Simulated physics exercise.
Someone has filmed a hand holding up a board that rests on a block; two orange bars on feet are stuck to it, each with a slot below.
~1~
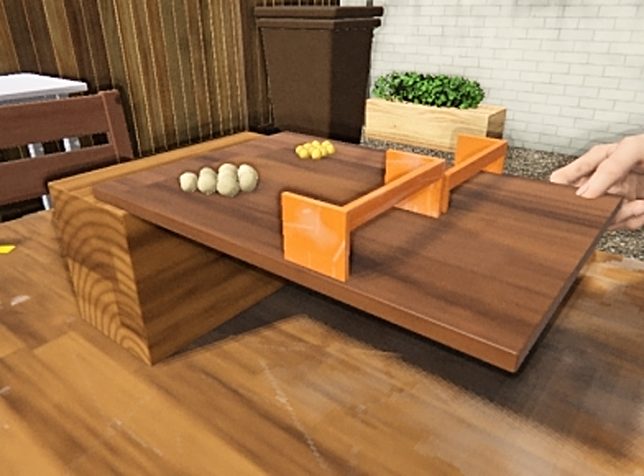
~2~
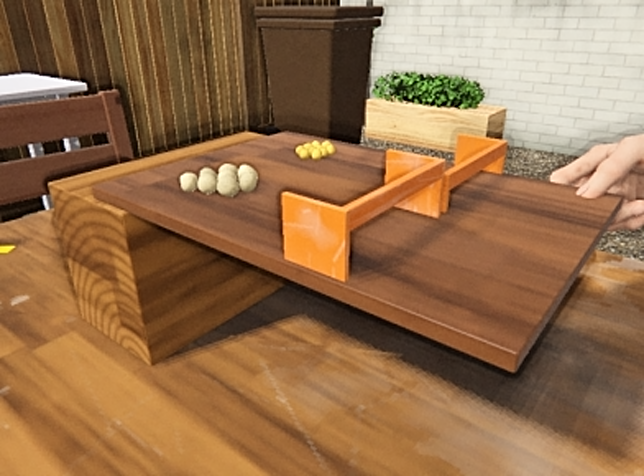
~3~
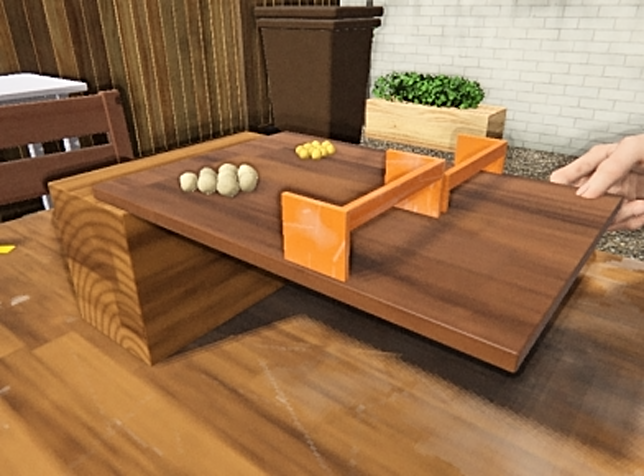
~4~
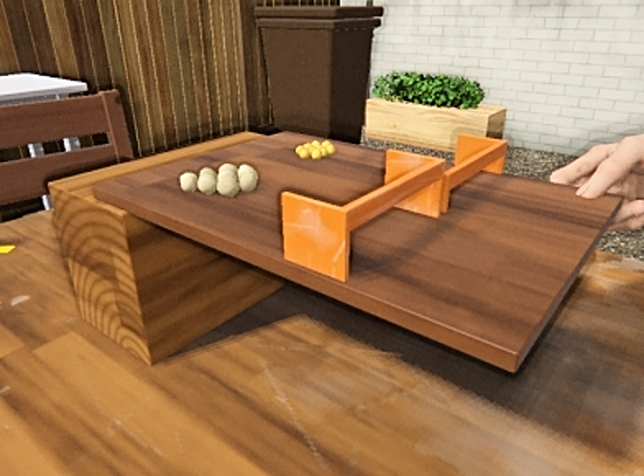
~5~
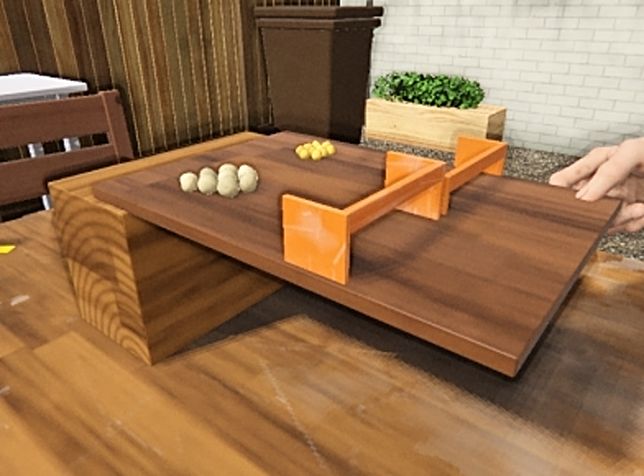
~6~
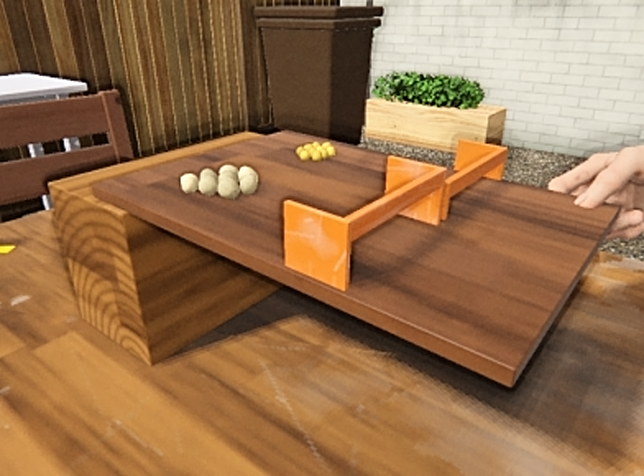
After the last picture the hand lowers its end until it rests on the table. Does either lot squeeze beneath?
Nearer lot: Through. Farther lot: Through.
Then, 0.74 s later than the last frame, board sloping at 17°; nearer lot on its way down; farther lot on its way down.
Then, 1.39 s later than the last frame, board sloping at 29°; nearer lot every one past its gate; farther lot every one past its gate.
Then, 1.94 s later than the last frame, board resting at 30°; nearer lot every one past its gate; farther lot every one past its gate.
When it is over, board resting at 30°; nearer lot every one past its gate; farther lot every one past its gate.
